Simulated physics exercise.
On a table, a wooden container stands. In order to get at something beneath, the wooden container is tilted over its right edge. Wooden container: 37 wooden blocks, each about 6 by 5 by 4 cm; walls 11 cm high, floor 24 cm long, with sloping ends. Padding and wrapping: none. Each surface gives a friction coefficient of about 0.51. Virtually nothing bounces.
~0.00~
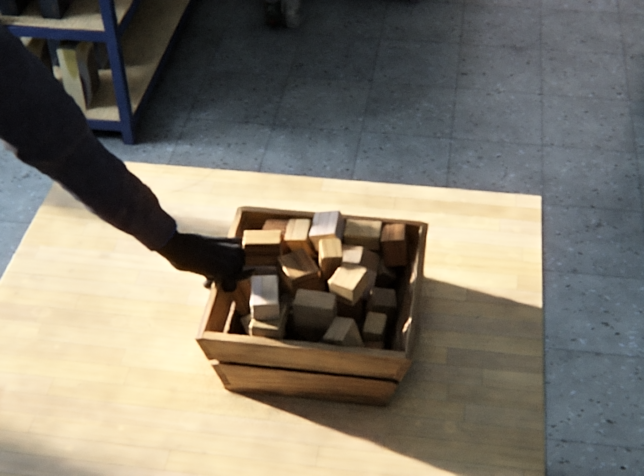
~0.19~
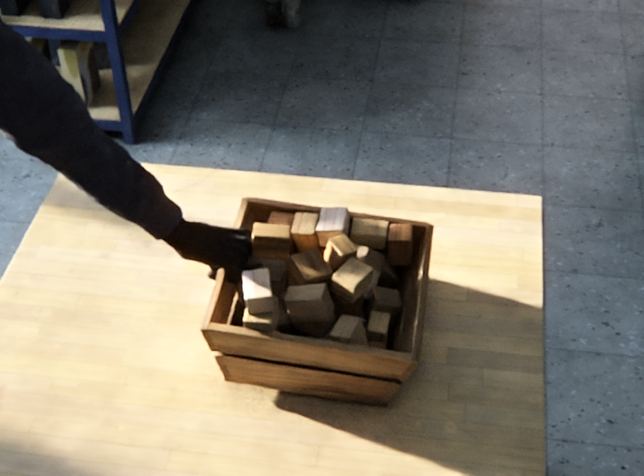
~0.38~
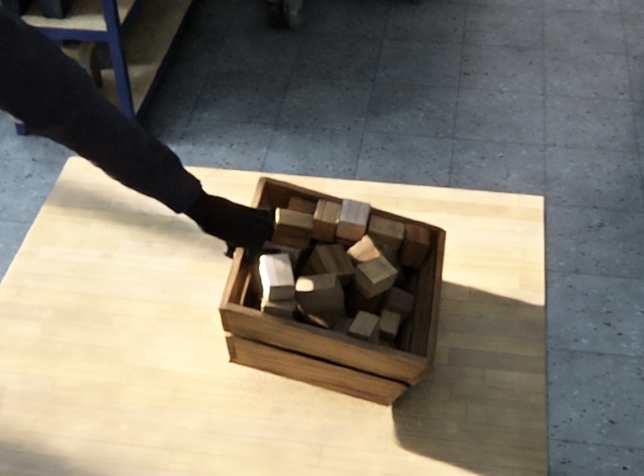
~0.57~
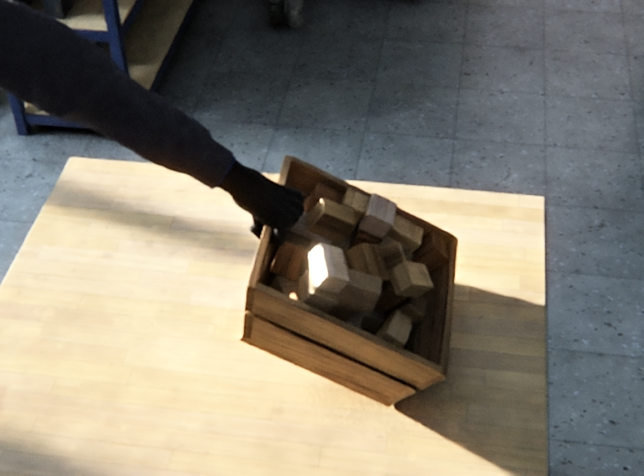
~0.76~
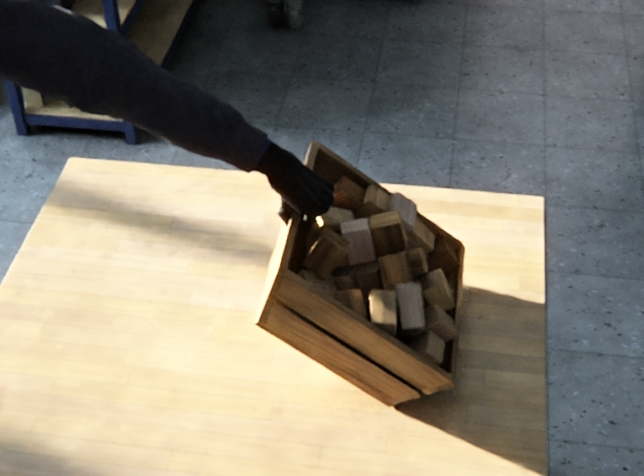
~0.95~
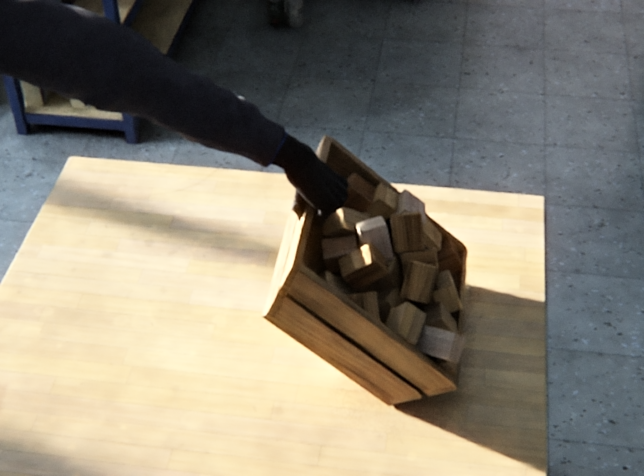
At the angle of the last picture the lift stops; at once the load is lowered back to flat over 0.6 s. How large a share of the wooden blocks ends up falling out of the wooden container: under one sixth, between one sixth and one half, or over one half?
Most likely the spill will come to beneath a sixth of the pieces.
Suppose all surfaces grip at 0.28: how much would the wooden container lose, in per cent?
Then the wooden container sheds 0 per cent of its load.
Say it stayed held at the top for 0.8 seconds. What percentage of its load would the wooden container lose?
In that case the wooden container sheds 0 percent of its load.
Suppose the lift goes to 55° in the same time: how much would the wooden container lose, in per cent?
Then it's 10 per cent for the wooden container.
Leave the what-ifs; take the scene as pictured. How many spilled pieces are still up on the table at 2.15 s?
My count comes to close to 0.
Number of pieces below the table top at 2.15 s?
It comes to near 0.
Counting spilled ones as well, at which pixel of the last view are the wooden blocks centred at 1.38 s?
Centre approx. at (354, 291).
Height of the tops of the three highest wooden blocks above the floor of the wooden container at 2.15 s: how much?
About 14 cm.
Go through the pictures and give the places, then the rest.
In the first frame (we follow the rim corner now nearest the camera), wooden container at (406, 355); tilt 0°; nothing out yet.
In the second frame, wooden container at (412, 357); tilt 4°.
In the third frame, wooden container at (427, 362); tilt 15°.
In the fourth frame, wooden container at (442, 370); tilt 27°.
In the fifth frame, wooden container at (451, 378); tilt 38°.
In the sixth frame, wooden container at (455, 381); tilt 42°; nothing out yet.
After 1.14 s, tilt 32°; 0 of 37 out of the wooden container.
After 1.38 s, tilt 8°; 0 of 37 out of the wooden container.
After 1.72 s, tilt 0°; 0 of 37 out of the wooden container.
Outcome (at 2.15 s), 0 of 37 out of the wooden container. Asked share, 0 of 37, 0 per cent.
